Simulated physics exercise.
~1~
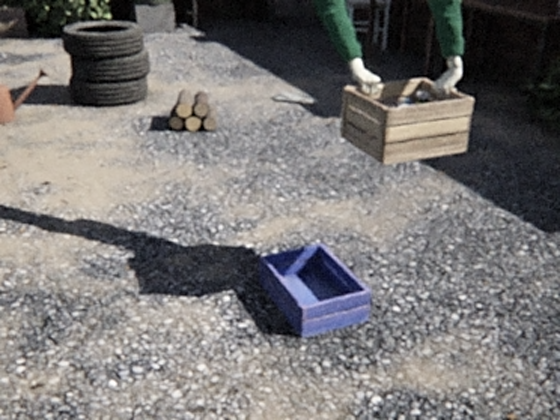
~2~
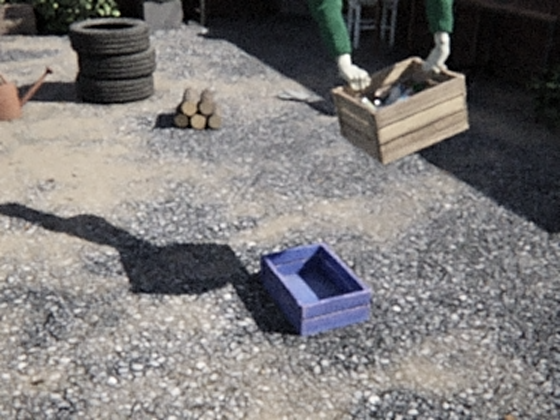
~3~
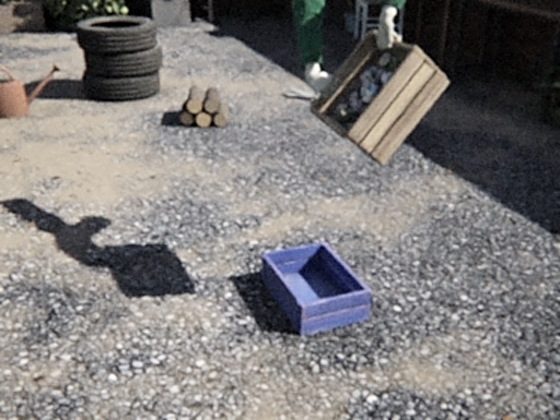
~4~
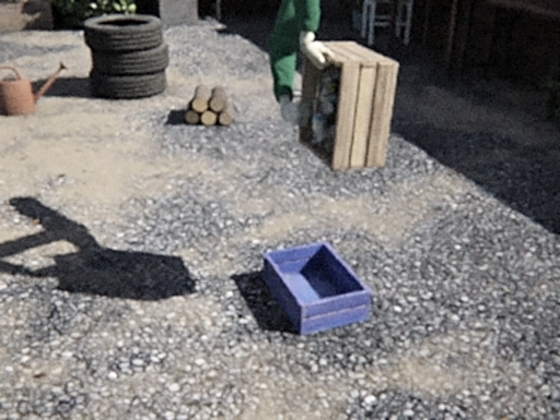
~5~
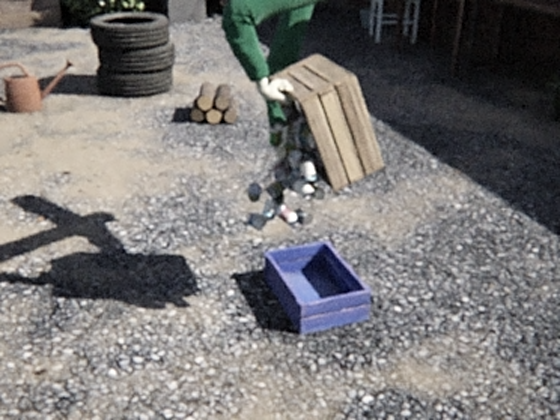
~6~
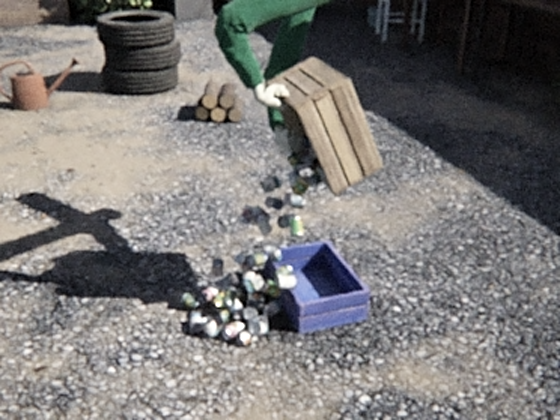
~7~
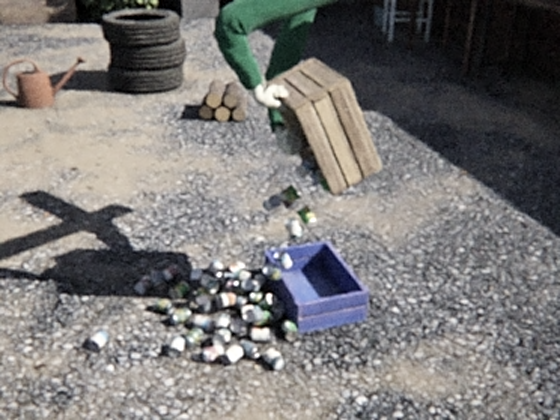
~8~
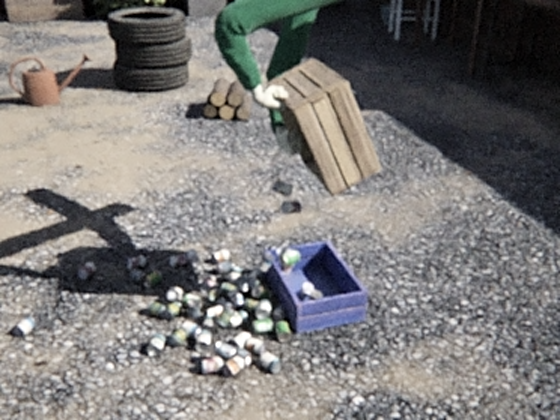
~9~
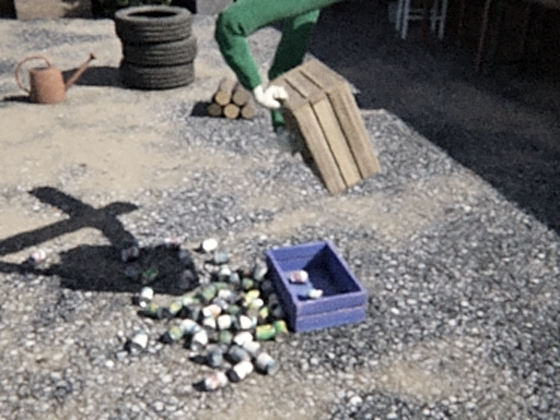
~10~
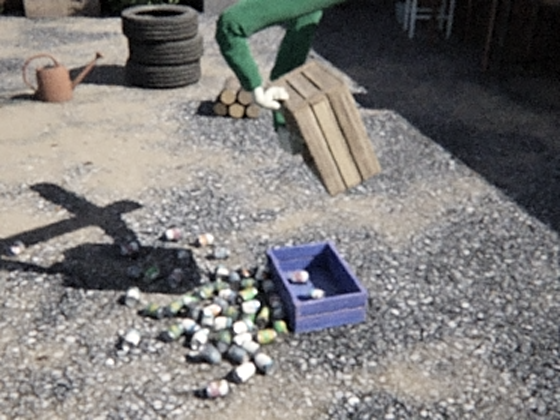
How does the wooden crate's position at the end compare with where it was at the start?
At the start the crate is held upright up and to the right of the blue tray. By the end it is further left and slightly lower, tipped well over and held above and just behind the tray.
